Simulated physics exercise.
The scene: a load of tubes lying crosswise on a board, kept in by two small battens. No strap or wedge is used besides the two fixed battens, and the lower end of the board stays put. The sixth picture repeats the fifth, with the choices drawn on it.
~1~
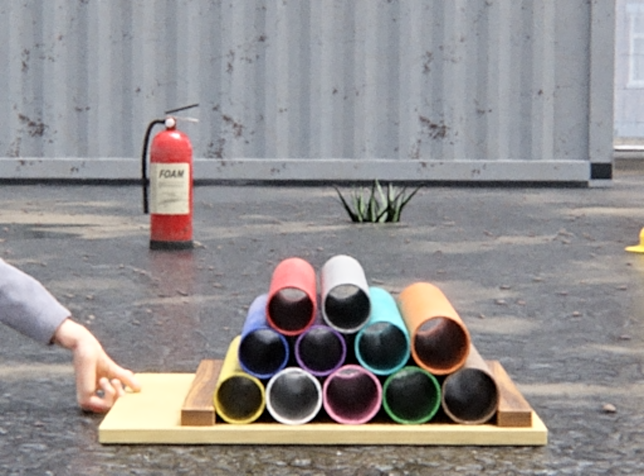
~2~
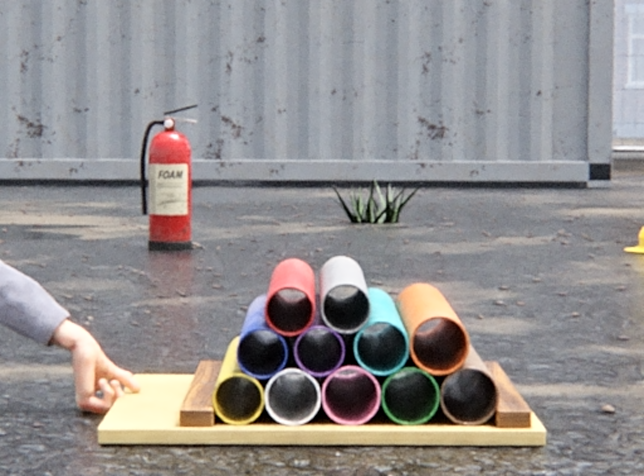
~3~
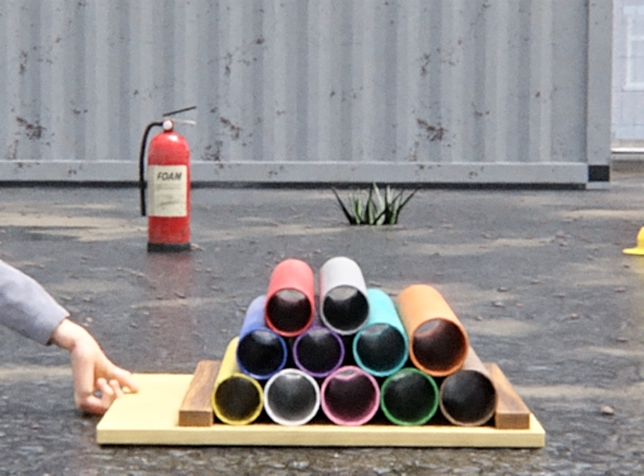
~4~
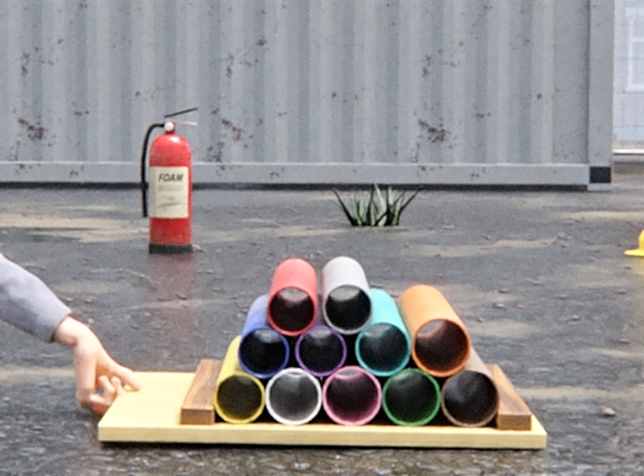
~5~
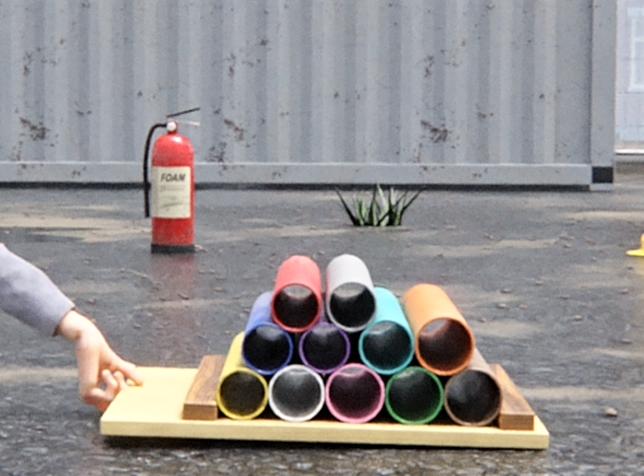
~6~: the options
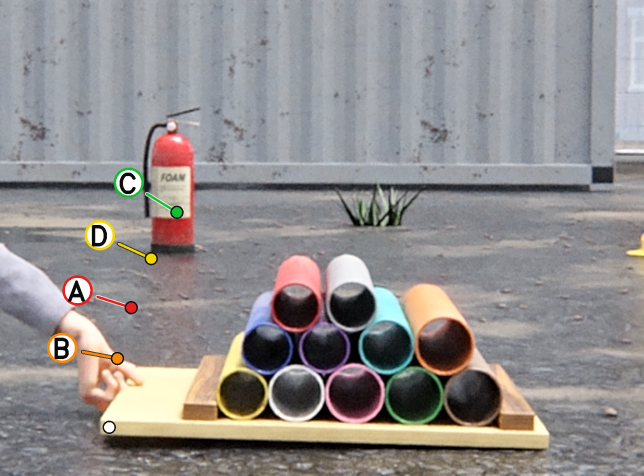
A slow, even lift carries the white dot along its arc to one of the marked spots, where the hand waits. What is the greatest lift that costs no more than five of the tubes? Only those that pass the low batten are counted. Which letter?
The highest mark that will do is C.
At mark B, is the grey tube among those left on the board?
Yes, with B.
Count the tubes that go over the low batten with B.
At B the number is none.
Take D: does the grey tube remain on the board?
Yes, with D.
On the copy, A at (131, 308); B at (117, 359); C at (177, 212); D at (151, 259); the white dot at (110, 427).
On C. First, board at 18°.
Then, board at 31°.
Finally, board at 31°, three over the low batten (turquoise, orange, grey).
By contrast, A none over the low batten; B none over the low batten; D none over the low batten.
